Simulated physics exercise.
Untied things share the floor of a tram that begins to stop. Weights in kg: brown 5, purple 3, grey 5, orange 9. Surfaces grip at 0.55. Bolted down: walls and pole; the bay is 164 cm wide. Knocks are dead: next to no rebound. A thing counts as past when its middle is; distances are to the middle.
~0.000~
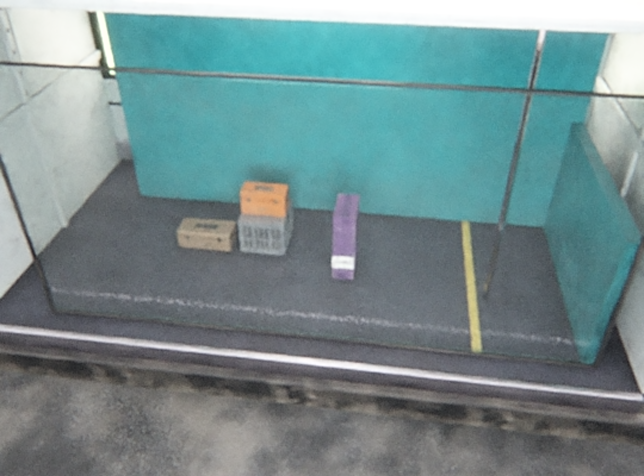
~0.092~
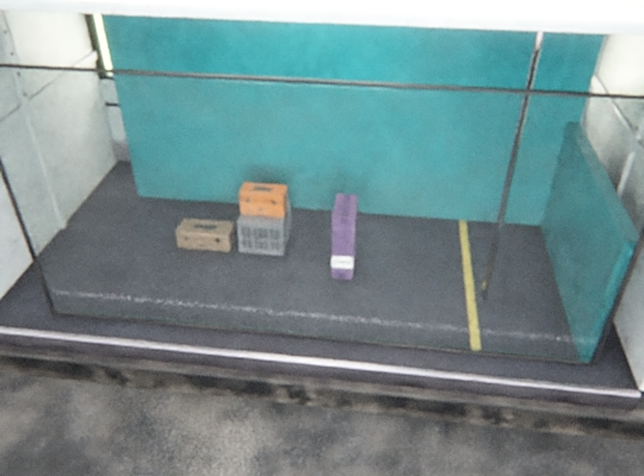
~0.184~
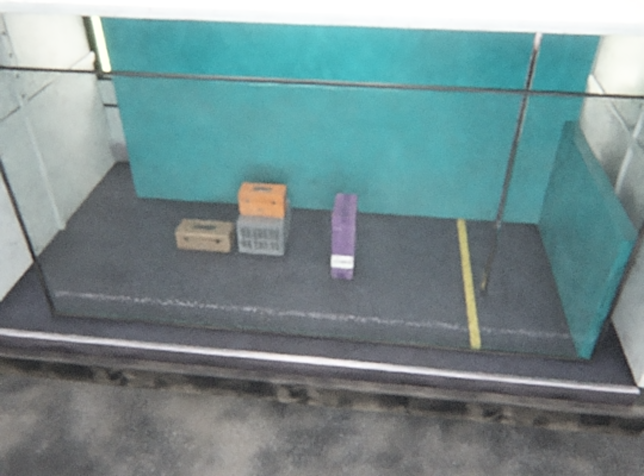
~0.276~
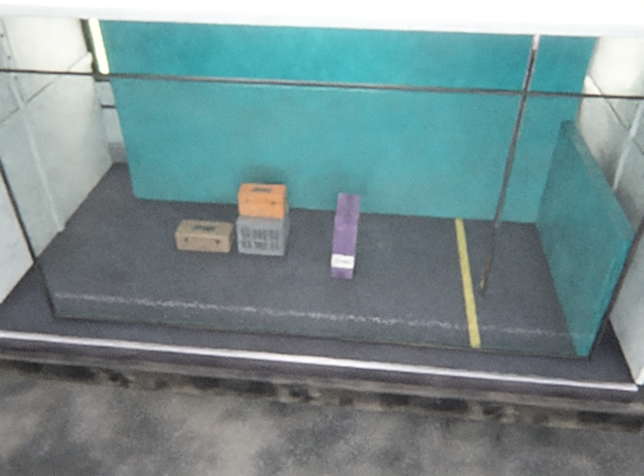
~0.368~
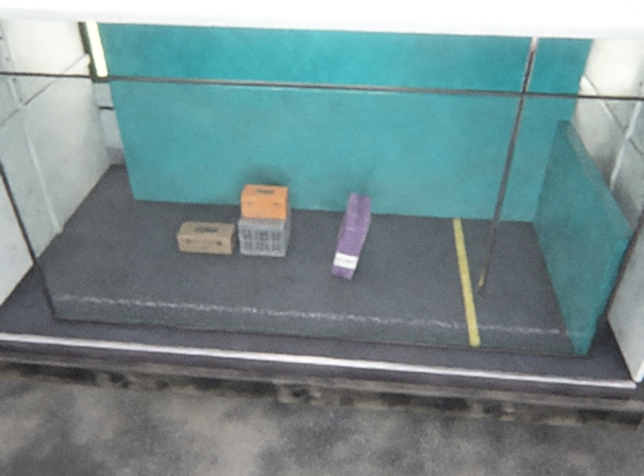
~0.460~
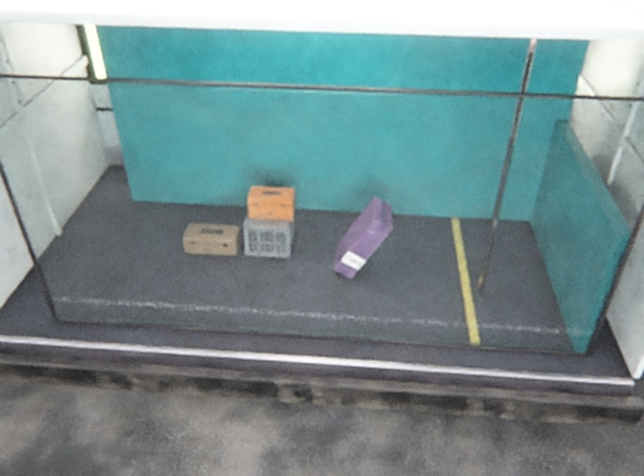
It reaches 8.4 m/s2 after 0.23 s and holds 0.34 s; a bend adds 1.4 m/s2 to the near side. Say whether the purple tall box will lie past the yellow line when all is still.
Here the purple tall box halts before the yellow line.
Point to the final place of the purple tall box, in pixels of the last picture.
Around (442, 264).
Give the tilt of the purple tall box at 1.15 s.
It is tilted some 90°.
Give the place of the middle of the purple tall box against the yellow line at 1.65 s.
About 20 cm short of it.
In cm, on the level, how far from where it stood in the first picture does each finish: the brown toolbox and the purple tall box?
Moved: Brown toolbox 50, purple tall box 80.
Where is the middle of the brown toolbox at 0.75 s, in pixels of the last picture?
At about (248, 245).
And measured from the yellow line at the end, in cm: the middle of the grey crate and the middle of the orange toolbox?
Grey crate 130 short, orange toolbox 60 short.
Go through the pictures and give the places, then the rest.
The first frame shows purple tall box (346, 237), brown toolbox (207, 234), orange toolbox (265, 199), yellow line (476, 341).
The second frame shows purple tall box (345, 237), brown toolbox (206, 235), orange toolbox (264, 200).
The third frame shows purple tall box (345, 237), brown toolbox (206, 235), orange toolbox (263, 200).
The fourth frame shows purple tall box (346, 236), brown toolbox (206, 236), orange toolbox (263, 201).
The fifth frame shows purple tall box (351, 236), brown toolbox (207, 238), orange toolbox (265, 202).
The sixth frame shows purple tall box (363, 238), brown toolbox (213, 239), orange toolbox (272, 203), yellow line (474, 334).
After 0.75 s the purple tall box is 29 cm short of the yellow line, tilted 85°, near (431, 264) in the last picture's view; the brown toolbox 182 cm short of the yellow line, tilted 0°.
After 1.15 s the purple tall box is 21 cm short of the yellow line, tilted 90°, near (440, 264) in the last picture's view; the brown toolbox 172 cm short of the yellow line, tilted 0°.
After 1.65 s the purple tall box is 19 cm short of the yellow line, tilted 90°, near (442, 264) in the last picture's view.
At rest, 2.0 s, brown toolbox stops short of the yellow line; purple tall box stops short of the yellow line; grey crate stops short of the yellow line; orange toolbox stops short of the yellow line.
